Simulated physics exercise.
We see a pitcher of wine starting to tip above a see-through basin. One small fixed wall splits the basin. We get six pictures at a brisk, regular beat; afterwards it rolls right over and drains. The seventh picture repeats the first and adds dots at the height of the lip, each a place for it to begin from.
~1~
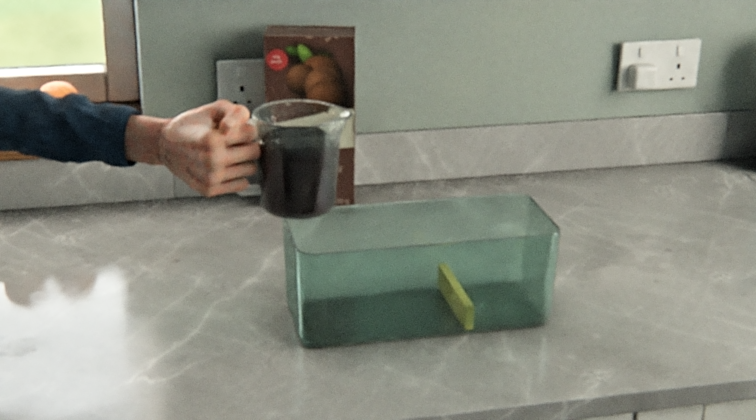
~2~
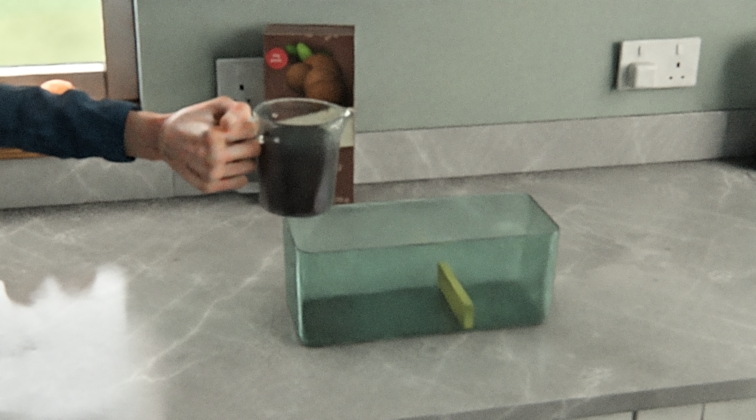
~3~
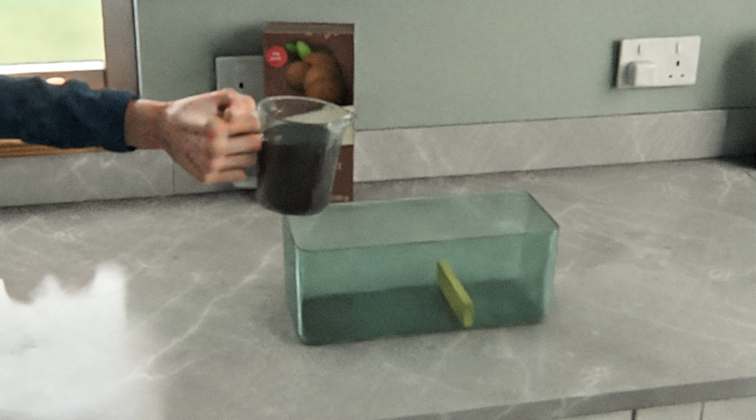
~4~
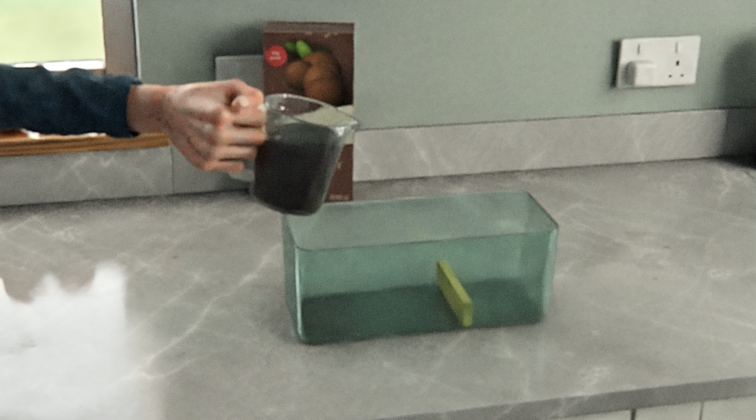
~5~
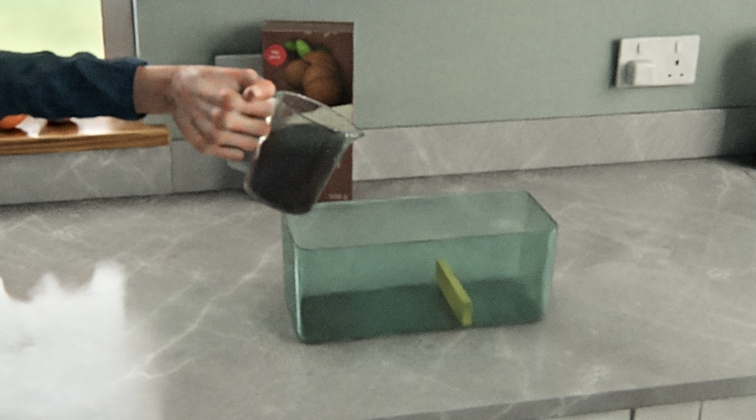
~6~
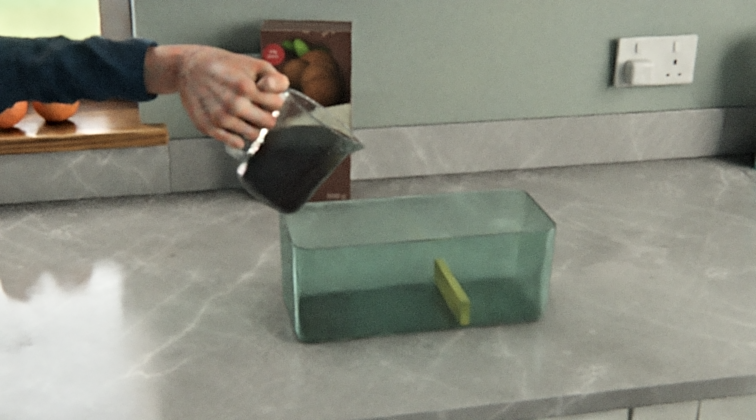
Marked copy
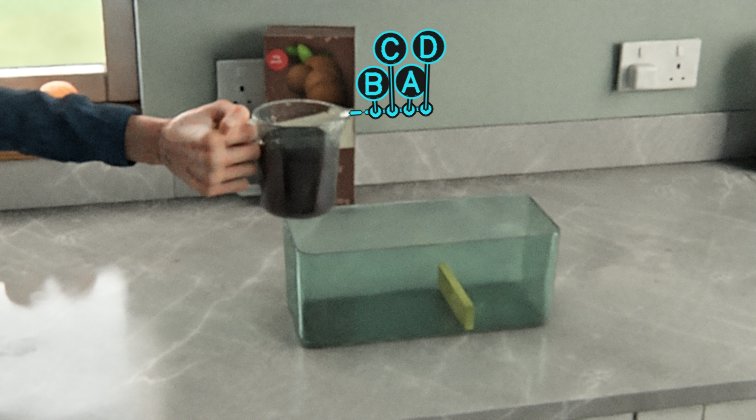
A hand in a dark blue sleeve holds a clear glass pitcher of dark wine at the left, above a grey marbled kitchen worktop seen from slightly above. Below it sits a see-through, green-tinted rectangular basin with a yellow-green divider, with a brown box, orange fruit and a white wall socket behind. The hand steadily tilts the pitcher rightward, while the view stays almost still.
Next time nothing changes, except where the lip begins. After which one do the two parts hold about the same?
A is best.
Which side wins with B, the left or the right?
More ends on the left.
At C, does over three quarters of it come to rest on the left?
Yes, it does.
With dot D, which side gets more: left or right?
More ends on the right.
In cyan, A at (409, 109); B at (375, 111); C at (392, 110); D at (425, 108).
Choosing A, about 54 % ends left of the wall and 45 % right of it.
Choosing B, about 90 % ends left of the wall and 9 % right of it.
Choosing C, about 92 % ends left of the wall and 6 % right of it.
Choosing D, about 17 % ends left of the wall and 82 % right of it.
